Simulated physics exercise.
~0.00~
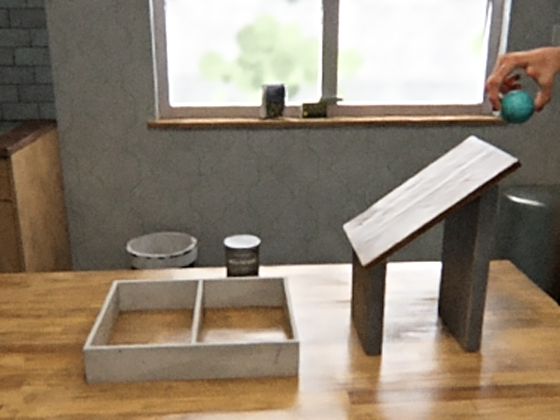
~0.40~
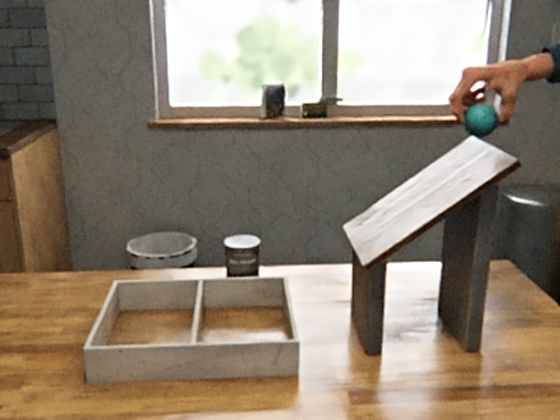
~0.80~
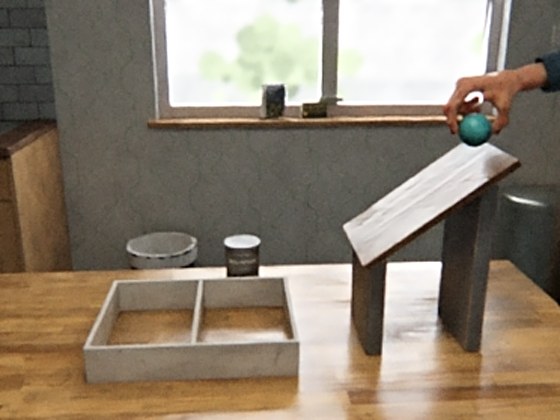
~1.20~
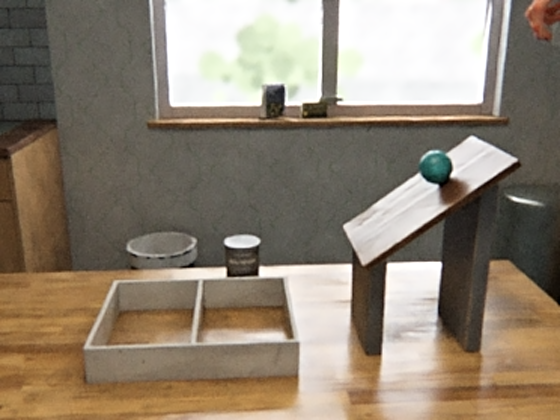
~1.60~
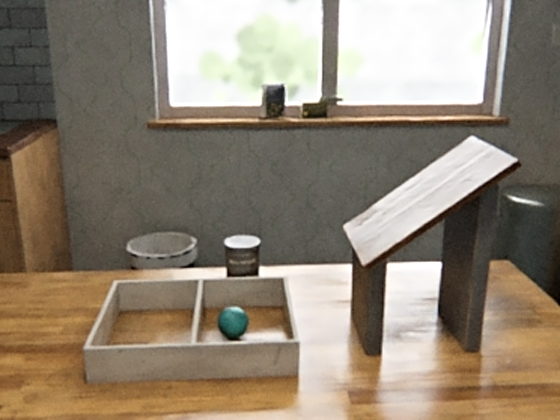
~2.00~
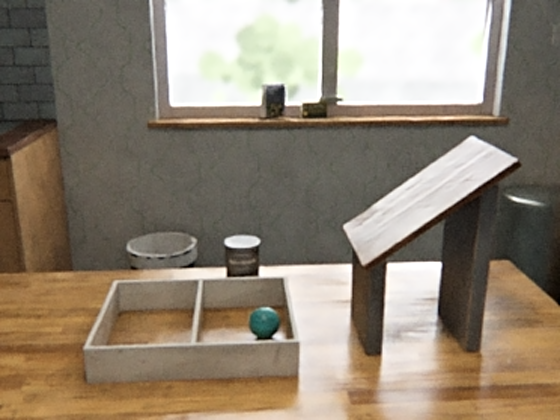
We see a hand hold a turquoise ball over the top of a fixed ramp and let go, and the ball travels down to the left into the tray's nearer bay, then shifts right and ends there, while the grey tin stays in place.
